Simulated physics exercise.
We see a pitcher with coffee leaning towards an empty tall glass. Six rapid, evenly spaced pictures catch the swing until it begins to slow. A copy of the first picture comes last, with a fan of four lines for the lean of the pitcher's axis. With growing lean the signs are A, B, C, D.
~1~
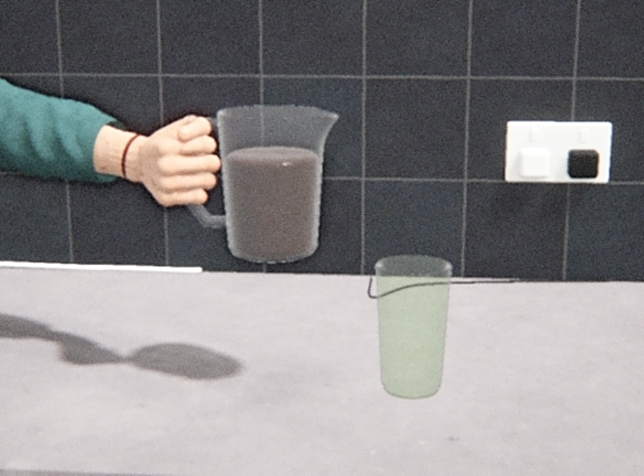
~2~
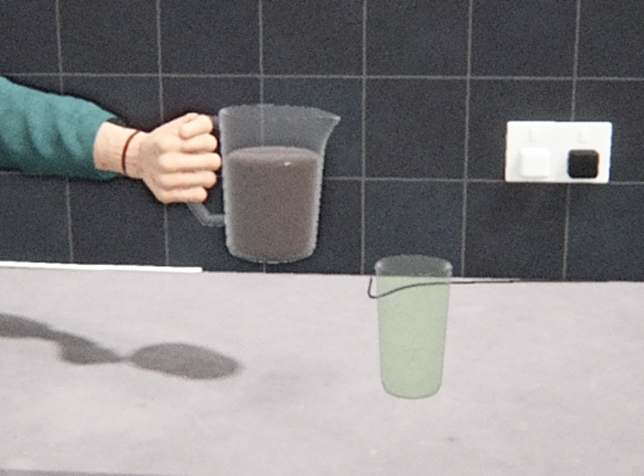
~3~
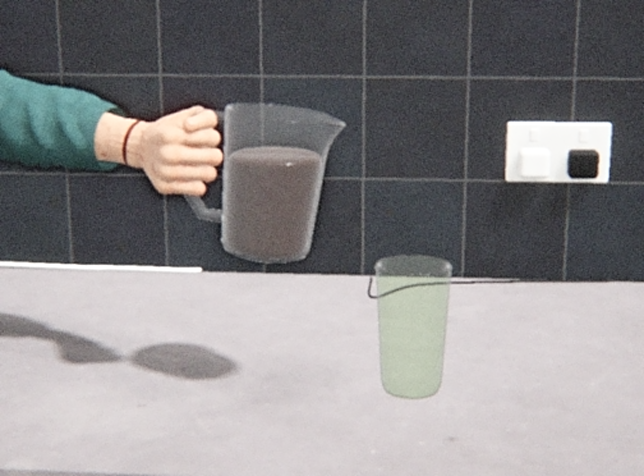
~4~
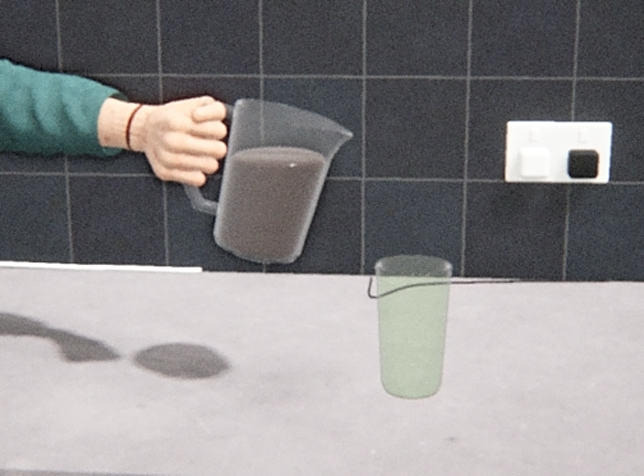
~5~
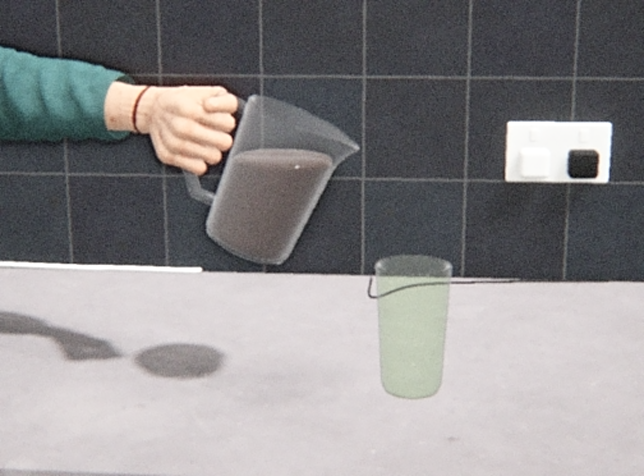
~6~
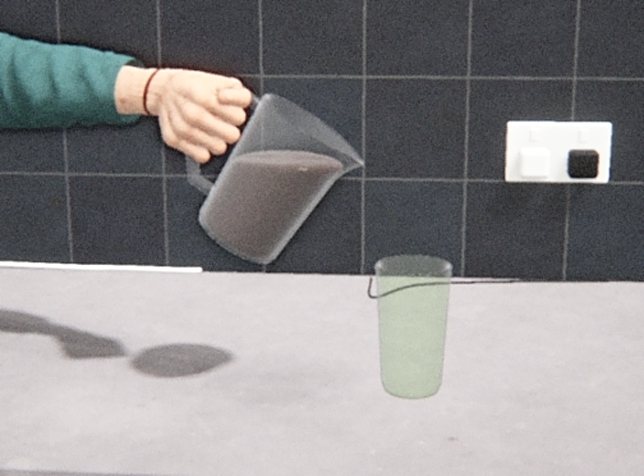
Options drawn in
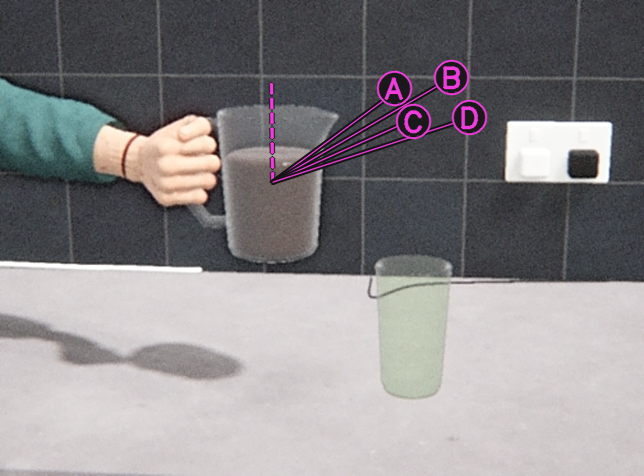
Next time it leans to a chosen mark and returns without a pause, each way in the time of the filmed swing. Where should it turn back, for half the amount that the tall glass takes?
Line C.
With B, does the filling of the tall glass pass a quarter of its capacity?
Yes, clearly.
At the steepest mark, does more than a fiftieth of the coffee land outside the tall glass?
No.
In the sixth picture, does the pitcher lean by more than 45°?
No, it does not.
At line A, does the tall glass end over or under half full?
Under half.
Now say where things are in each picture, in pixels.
Upright, lip at (336, 116); rim of the tall glass round (414, 265); nothing has left yet.
Upright, lip at (338, 118); nothing has left yet.
Tipped about 7°, lip at (343, 124); nothing has left yet.
Tipped about 14°, lip at (350, 134); nothing has left yet.
Tipped about 23°, lip at (357, 147); nothing has left yet.
Tipped about 33°, lip at (362, 162); nothing has left yet.
On the marked copy, A at (382, 101); B at (436, 86); C at (397, 126); D at (453, 123).
Choosing A, the tall glass ends with about 20 % of what it can hold.
Choosing B, the tall glass ends with about 33 % of what it can hold.
Choosing C, the tall glass ends with about 50 % of what it can hold.
Choosing D, the tall glass ends with about 68 % of what it can hold.
